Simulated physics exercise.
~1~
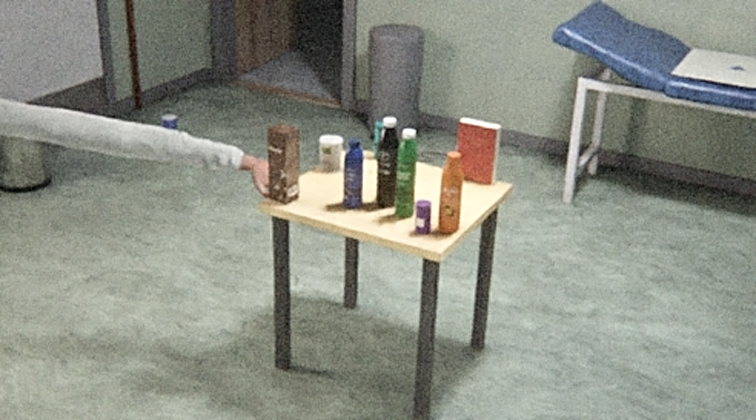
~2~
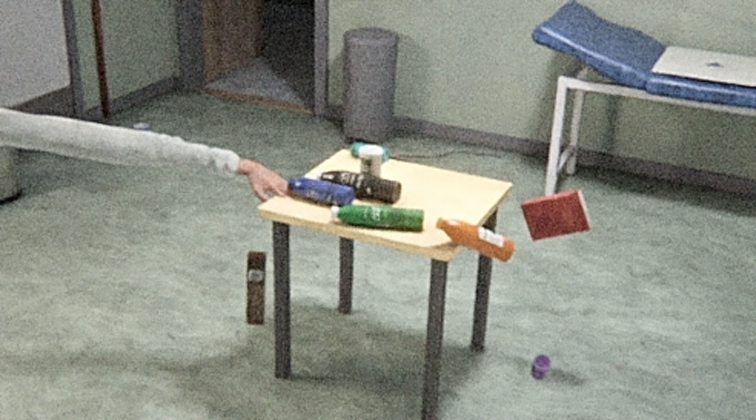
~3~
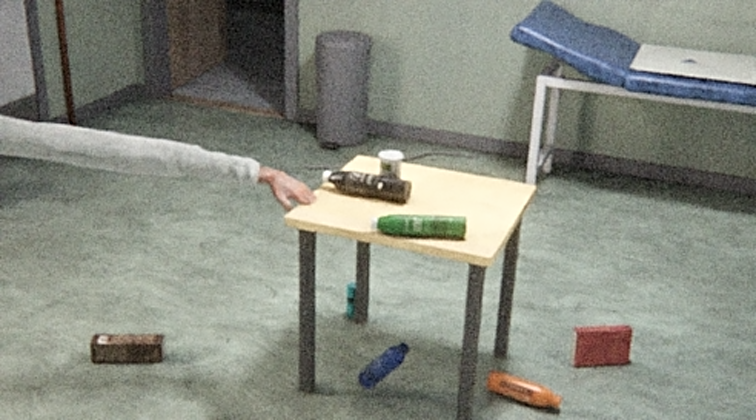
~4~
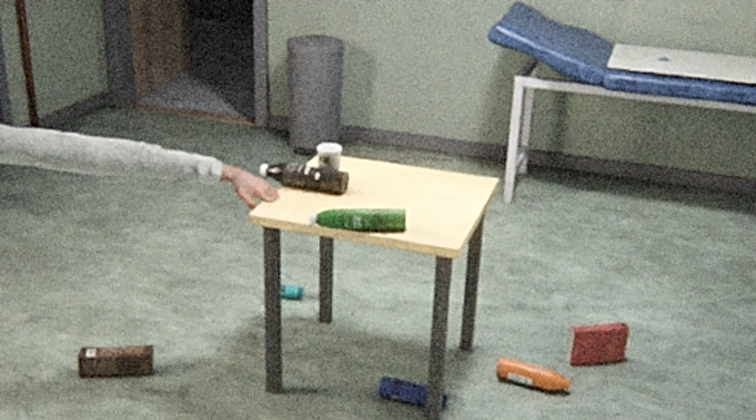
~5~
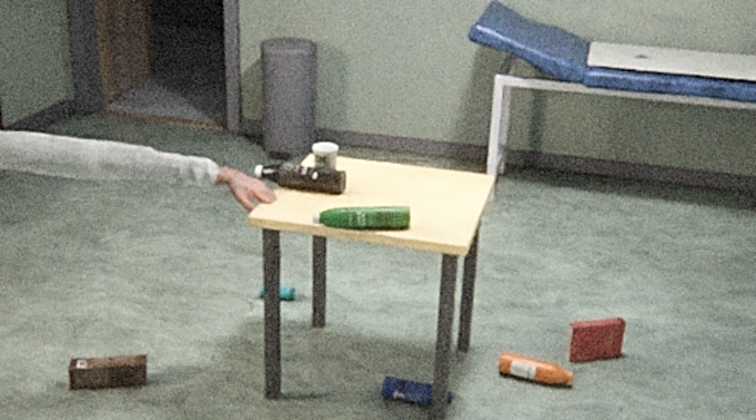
Hand jerking a small table, toppling bottles and spilling several items to the floor, leaving two bottles lying beside an upright white tin.
